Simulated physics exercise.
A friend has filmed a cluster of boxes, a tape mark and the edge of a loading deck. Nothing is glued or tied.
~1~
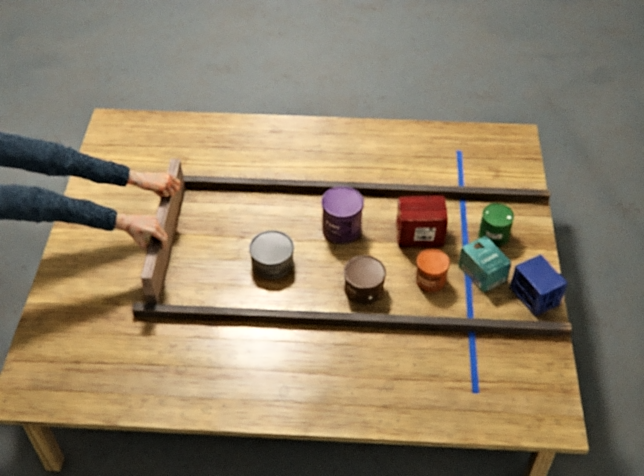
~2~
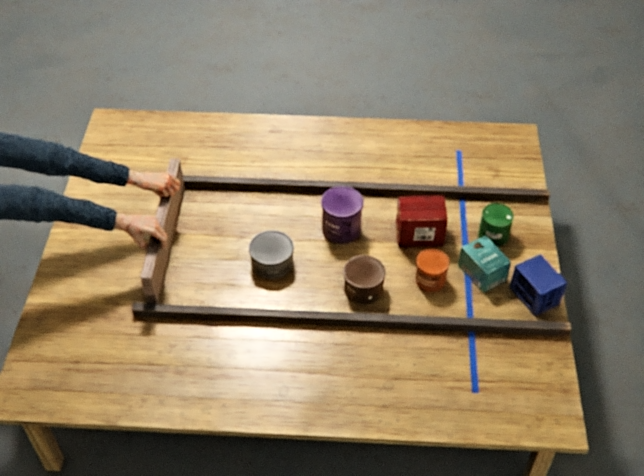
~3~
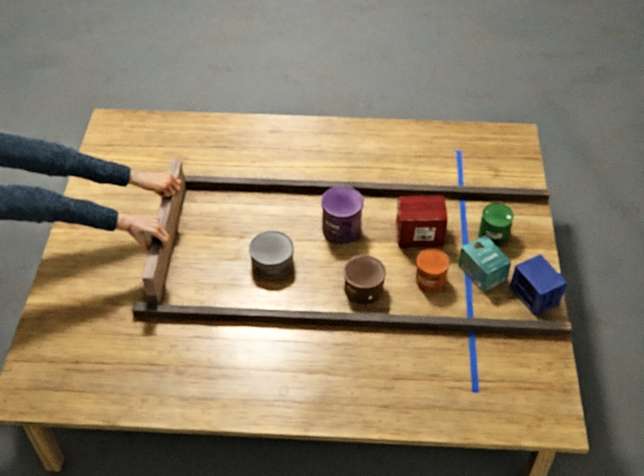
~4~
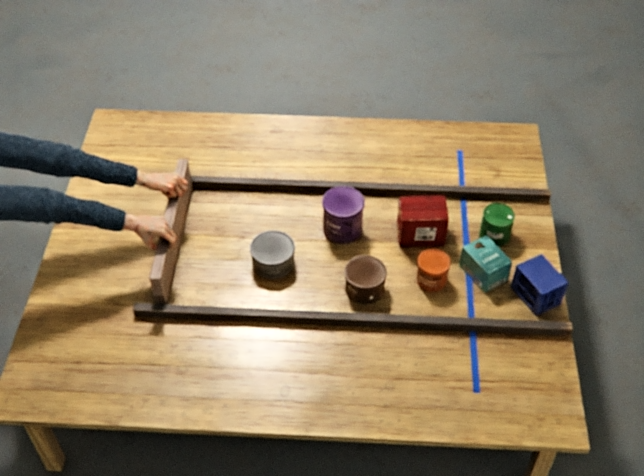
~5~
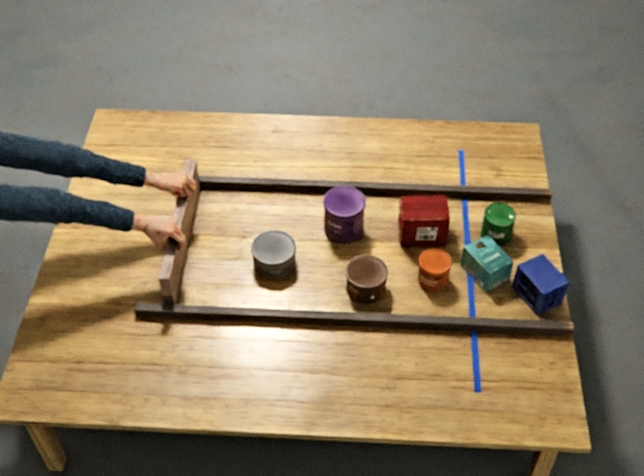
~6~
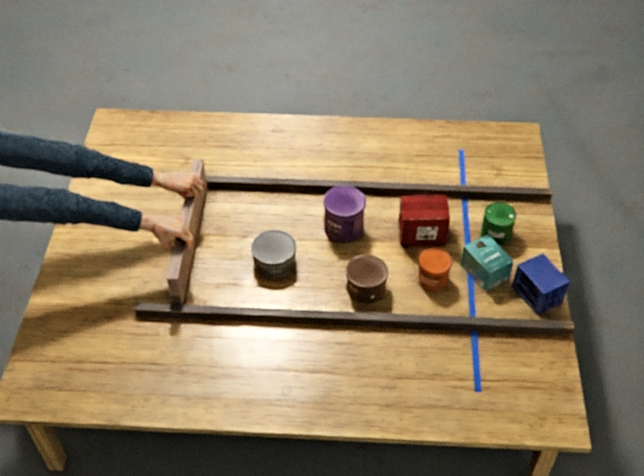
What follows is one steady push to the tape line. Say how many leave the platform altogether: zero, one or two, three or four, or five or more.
In the end the number that fall off is one or two.
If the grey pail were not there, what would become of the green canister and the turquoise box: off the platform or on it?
The green canister falls, the turquoise box does not fall.
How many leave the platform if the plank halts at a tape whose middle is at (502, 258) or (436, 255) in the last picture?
Try by try, 4 and 0.
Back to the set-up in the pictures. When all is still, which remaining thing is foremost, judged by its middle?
The blue crate.
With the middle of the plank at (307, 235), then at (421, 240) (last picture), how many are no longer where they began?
First 1, then 7.
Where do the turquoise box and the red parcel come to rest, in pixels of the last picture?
The turquoise box at (538, 257), the red parcel at (535, 221).
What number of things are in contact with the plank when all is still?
That makes 3.
Early on, none off yet; blue crate at rest near (540, 284); green canister at rest near (498, 224); turquoise box at rest near (487, 263).
A while later, none off yet; blue crate at rest near (540, 284); green canister travelled about its own width near (522, 224); turquoise box travelled a little near (492, 262).
Finally, the number that fall off is one or two; lost, green canister.
